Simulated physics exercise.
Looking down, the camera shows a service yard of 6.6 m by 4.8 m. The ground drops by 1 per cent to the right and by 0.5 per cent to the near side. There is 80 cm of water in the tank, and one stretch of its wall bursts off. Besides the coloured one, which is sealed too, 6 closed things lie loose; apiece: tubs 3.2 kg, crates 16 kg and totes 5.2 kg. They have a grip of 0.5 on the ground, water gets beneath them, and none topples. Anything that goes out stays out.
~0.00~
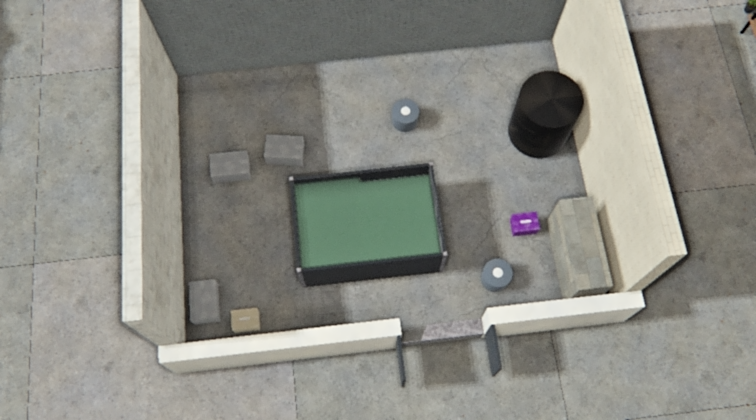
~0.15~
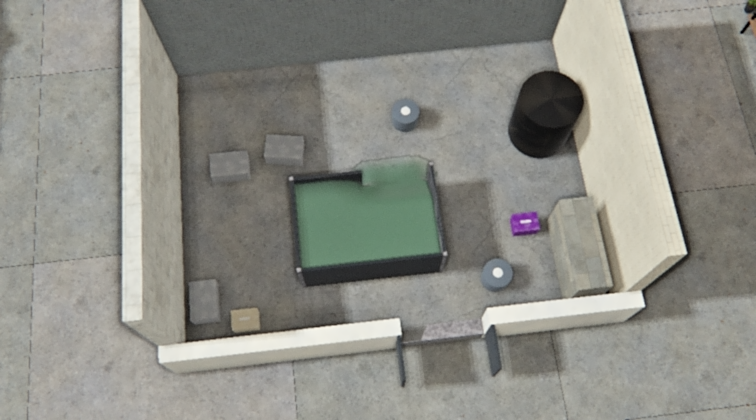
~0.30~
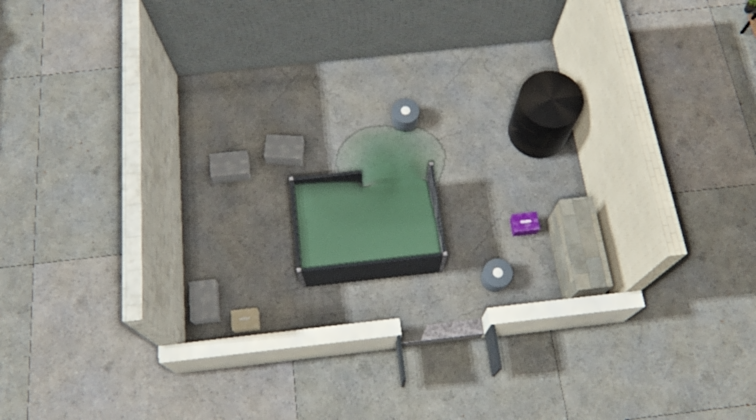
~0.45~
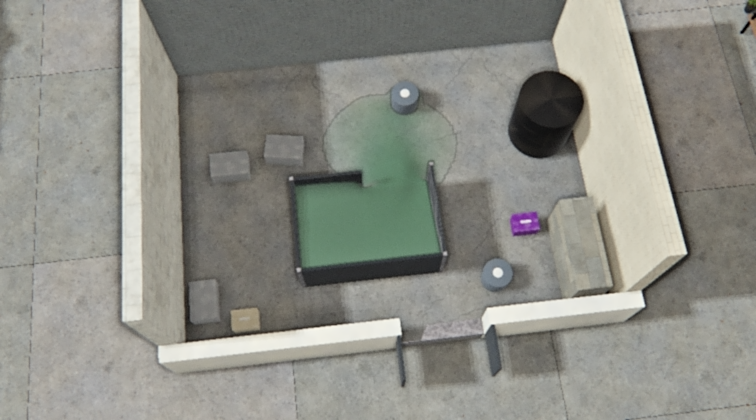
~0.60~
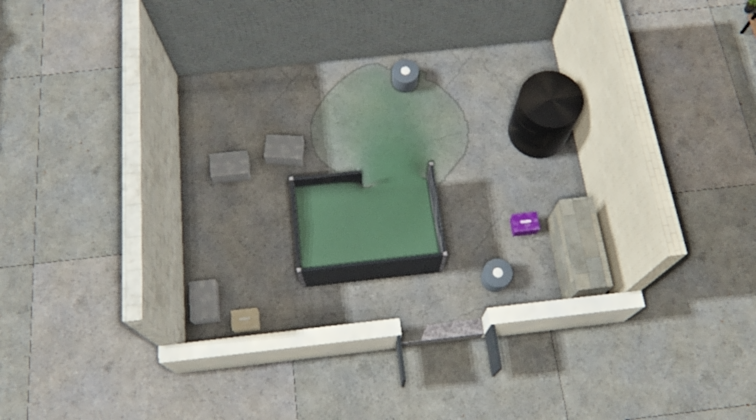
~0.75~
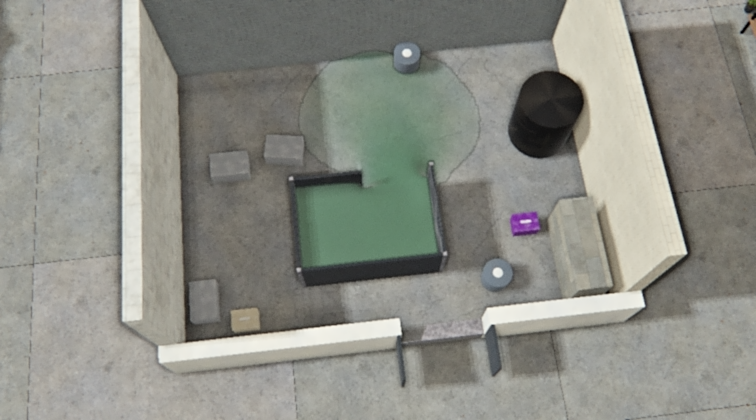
The clip opens on a walled yard seen from above, with a tank of green water among scattered boxes and a purple tote. Part of the tank's far side gives way and water fans out toward the back wall, pushing a small round grey object backward while the tote stays still.
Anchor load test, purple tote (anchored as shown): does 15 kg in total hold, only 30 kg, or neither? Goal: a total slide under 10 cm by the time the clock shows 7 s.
Looks to me like the lighter choice suffices.
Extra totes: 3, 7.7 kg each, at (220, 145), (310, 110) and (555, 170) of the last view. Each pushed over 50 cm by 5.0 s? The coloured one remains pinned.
Going through them in turn, the answers are too far, too far and not too far.
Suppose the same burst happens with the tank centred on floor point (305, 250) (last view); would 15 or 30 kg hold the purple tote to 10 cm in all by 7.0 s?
Then the outcome is clear: Even the lighter works.
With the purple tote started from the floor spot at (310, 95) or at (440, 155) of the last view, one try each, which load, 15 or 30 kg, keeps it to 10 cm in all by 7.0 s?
Order kept: Heavy pick needed, both picks fail.
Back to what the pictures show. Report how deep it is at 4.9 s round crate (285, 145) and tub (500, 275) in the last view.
I'd estimate 4 cm for the first and 0 cm for the second.
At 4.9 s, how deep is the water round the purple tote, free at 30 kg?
Close to 5 cm deep.
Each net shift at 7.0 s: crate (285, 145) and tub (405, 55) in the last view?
In turn: 5 cm, 200 cm.
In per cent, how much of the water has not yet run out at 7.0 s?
Around 98 % of the water.
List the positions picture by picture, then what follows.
The first frame shows the purple tote at (526, 222), on the bottom; water covers 2.8 m2; 0 of 7 have shifted.
The second frame shows the purple tote at (526, 222), on the bottom; water covers 3.5 m2; 0 of 7 have shifted.
The third frame shows the purple tote at (526, 222), on the bottom; 4.5 m2 under water; 0 of 7 have shifted.
The fourth frame shows the purple tote at (526, 222), on the bottom; water covers 5.8 m2; 1 of 7 have shifted.
The fifth frame shows the purple tote at (526, 222) rests on the ground; 7.3 m2 under water; 1 of 7 have shifted.
The sixth frame shows the purple tote at (526, 222), on the bottom; water covers 8.8 m2; 1 of 7 have shifted.
After 1.4 s the purple tote would be 0 cm from its start with 15 kg and 0 cm from its start with 30 kg; 0 cm of water round it then.
After 3.1 s the purple tote would be 0 cm from its start with 15 kg and 0 cm from its start with 30 kg; 0 cm of water round it then.
After 4.9 s the purple tote would be 0 cm from its start with 15 kg and 0 cm from its start with 30 kg; 5 cm of water round it then.
After 7.0 s the purple tote would be 0 cm from its start with 15 kg and 0 cm from its start with 30 kg; 5 cm of water round it then.
